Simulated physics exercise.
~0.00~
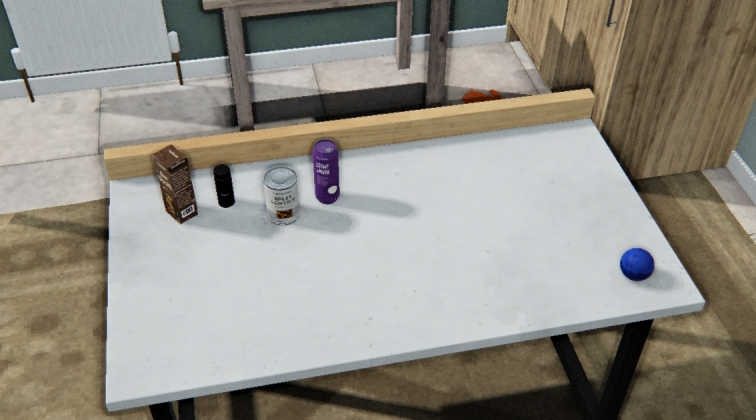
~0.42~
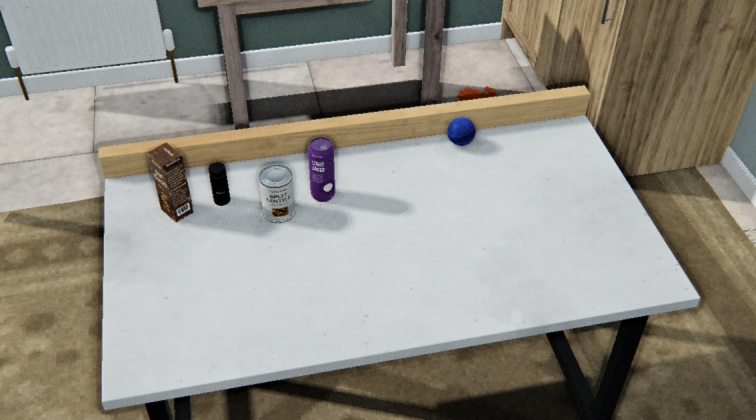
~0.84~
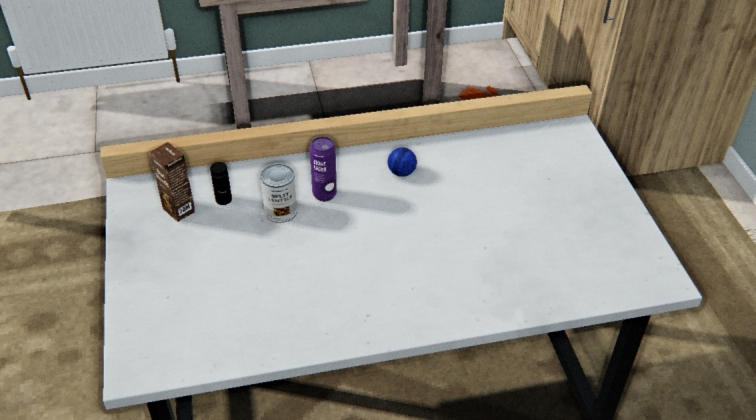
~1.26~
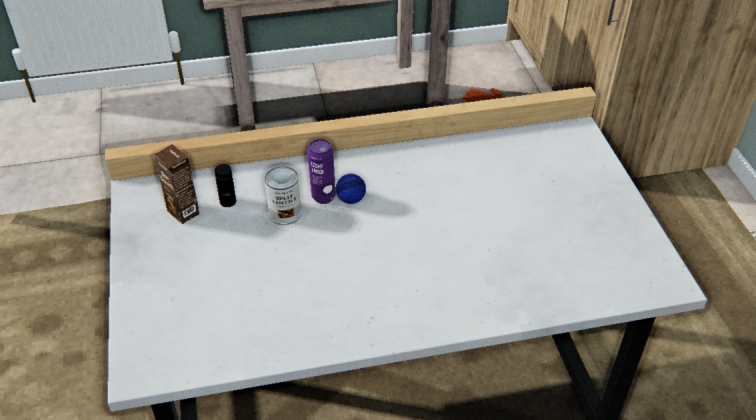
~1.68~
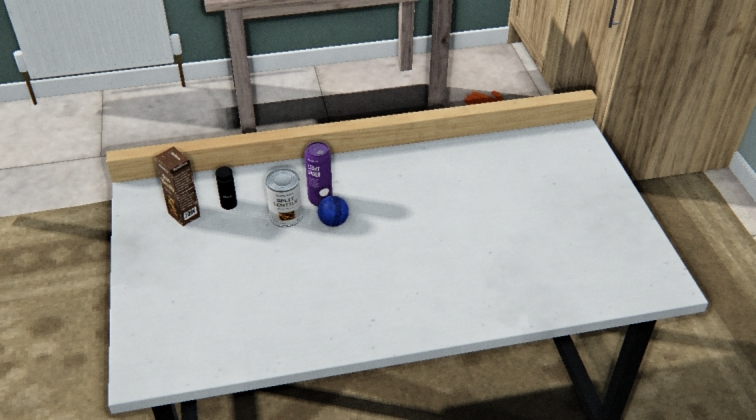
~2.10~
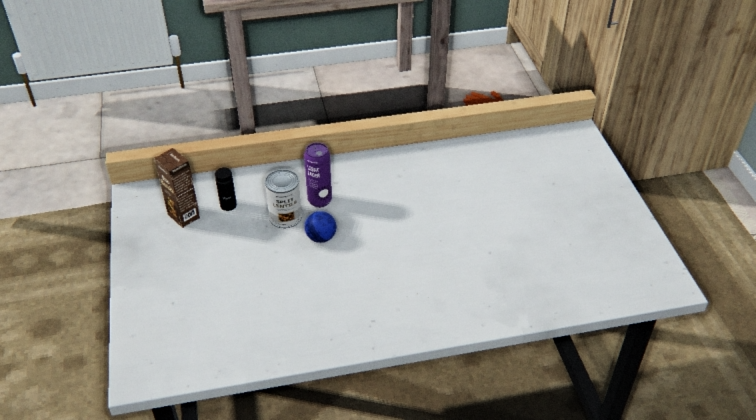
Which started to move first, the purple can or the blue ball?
The blue ball moved first, travelling across the table before the purple can shifted slightly.
